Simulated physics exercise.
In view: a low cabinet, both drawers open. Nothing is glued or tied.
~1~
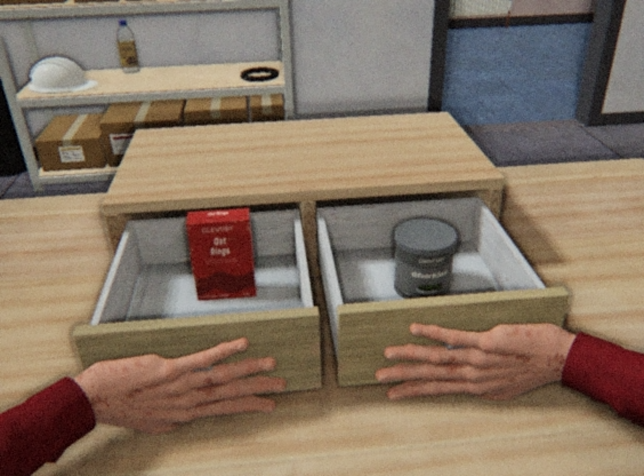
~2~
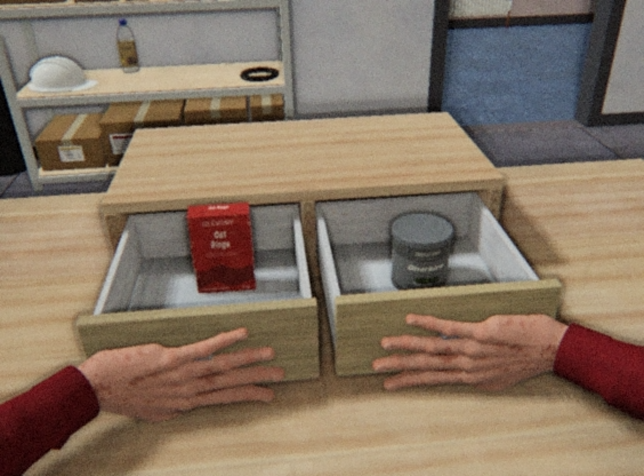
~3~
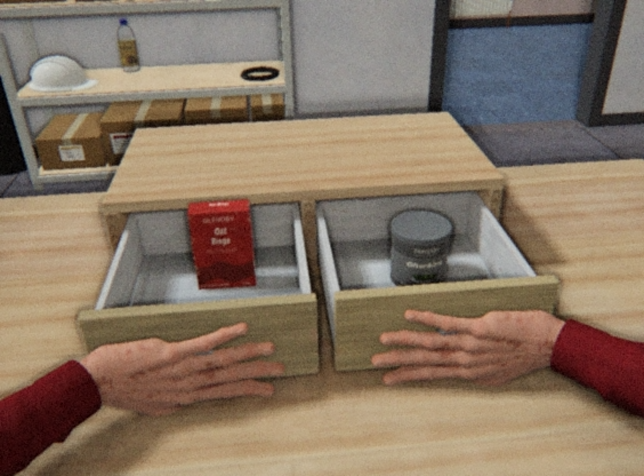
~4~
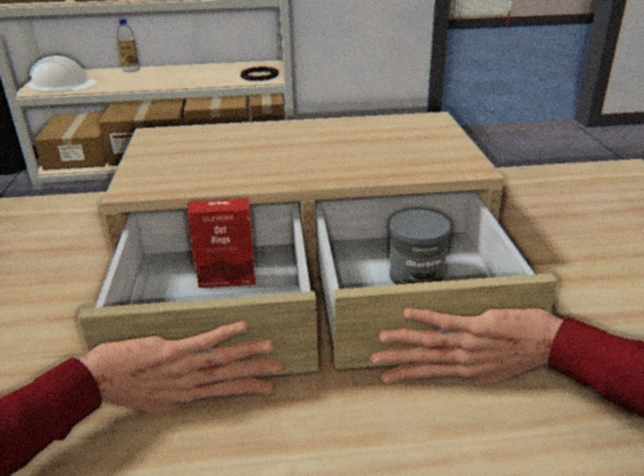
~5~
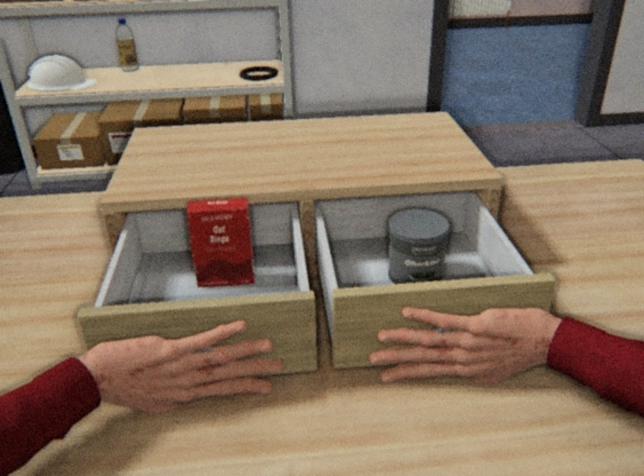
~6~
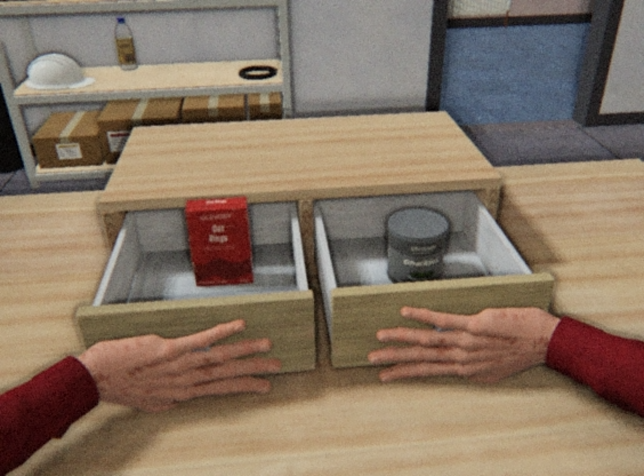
We see two hands resting against the fronts of two open drawers in a low wooden cabinet, a red packet in the left and a grey tin in the right, as both drawers slide inward very slightly, then barely move.
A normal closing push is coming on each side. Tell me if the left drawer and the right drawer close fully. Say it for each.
Here the left drawer shuts flush; the right drawer shuts flush.
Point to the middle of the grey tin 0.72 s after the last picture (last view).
Roughly at (398, 209).
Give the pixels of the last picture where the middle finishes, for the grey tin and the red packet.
The grey tin around (384, 180); the red packet around (230, 210).
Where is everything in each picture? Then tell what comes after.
Left drawer (211, 292) wide open; right drawer (422, 275) wide open; red packet (223, 255), in the first picture.
Right drawer (419, 268) wide open; grey tin (420, 254), in the second picture.
Left drawer (212, 280) wide open, in the third picture.
Right drawer (416, 264) wide open; chest (302, 191), in the fourth picture.
Left drawer (211, 278) wide open, in the fifth picture.
Left drawer (209, 277) wide open; right drawer (414, 263) wide open; red packet (221, 242), in the sixth picture.
Then, 0.42 s later than the last frame, left drawer about half in; right drawer starting in.
Then, 0.72 s later than the last frame, left drawer nearly in; right drawer about half in.
Then, 0.96 s later than the last frame, left drawer shut; right drawer nearly in.
When it is over, the left drawer goes all the way in; the right drawer goes all the way in.
